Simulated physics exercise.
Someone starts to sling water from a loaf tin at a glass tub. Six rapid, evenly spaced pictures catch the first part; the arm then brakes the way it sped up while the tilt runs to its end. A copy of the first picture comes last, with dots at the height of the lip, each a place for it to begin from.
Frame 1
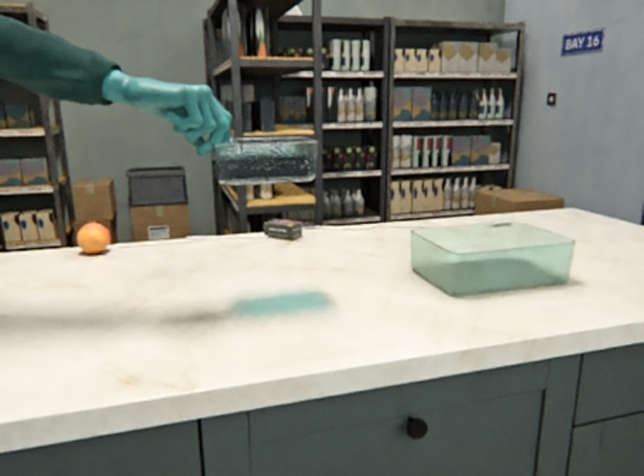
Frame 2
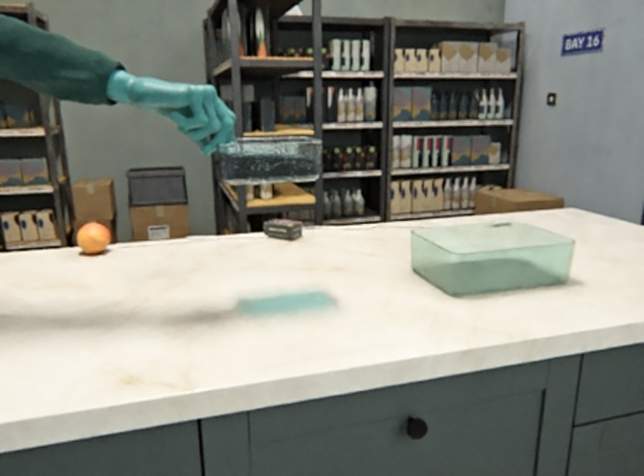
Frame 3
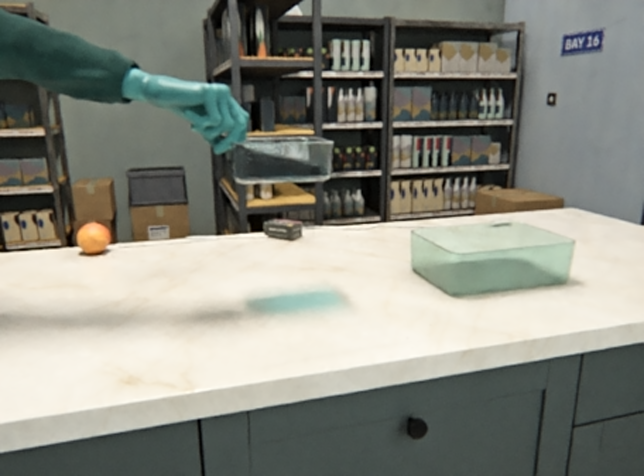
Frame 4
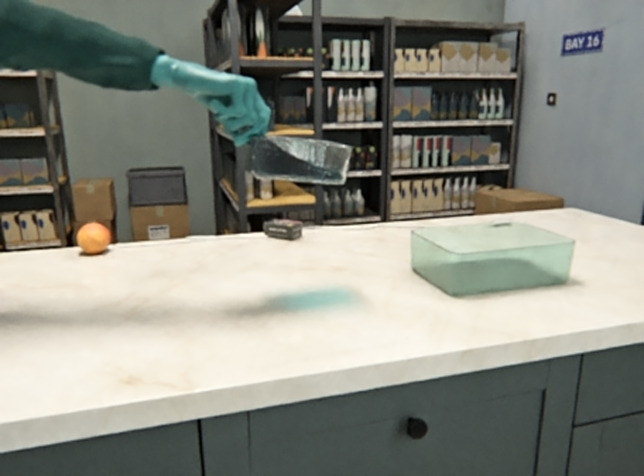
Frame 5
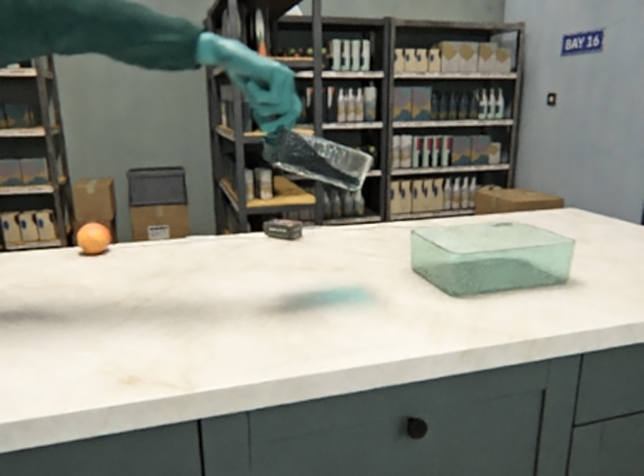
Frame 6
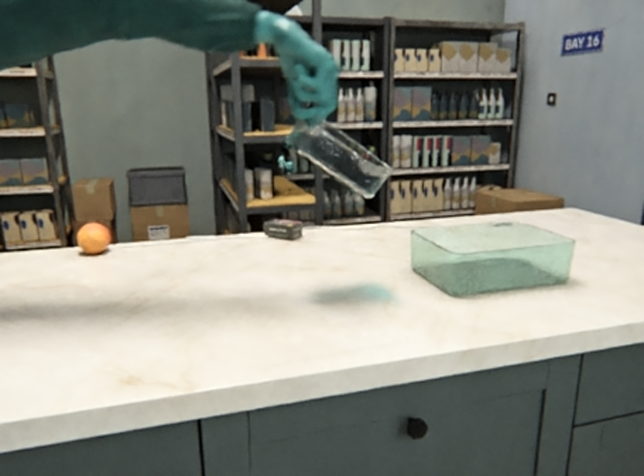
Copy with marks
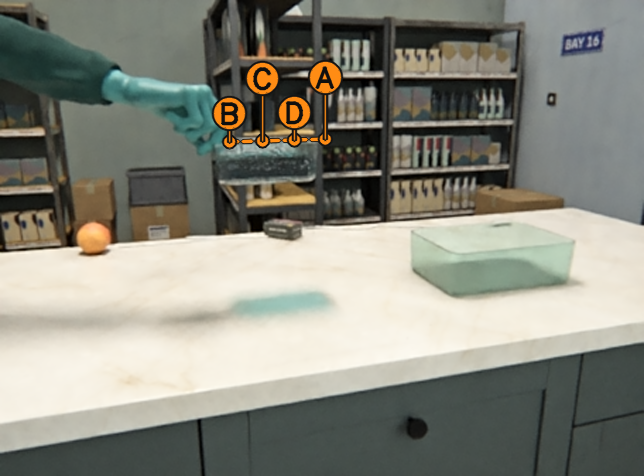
A gloved hand carries a clear container rightward above the counter, then tilts it downward.
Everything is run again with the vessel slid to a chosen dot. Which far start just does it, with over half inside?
C.
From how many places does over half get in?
Three of the four.
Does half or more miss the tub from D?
No, not at all.
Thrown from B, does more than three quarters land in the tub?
No, it does not.
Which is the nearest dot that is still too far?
B it is.
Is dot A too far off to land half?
No.
On the marked copy, A at (325, 139); B at (229, 141); C at (262, 140); D at (294, 140).
For dot A, about 76 % lands in the tub, 9 % falls short and 15 % goes beside or beyond.
For dot B, about 30 % lands in the tub, 62 % falls short and 8 % goes beside or beyond.
For dot C, about 68 % lands in the tub, 23 % falls short and 9 % goes beside or beyond.
For dot D, about 74 % lands in the tub, 15 % falls short and 12 % goes beside or beyond.
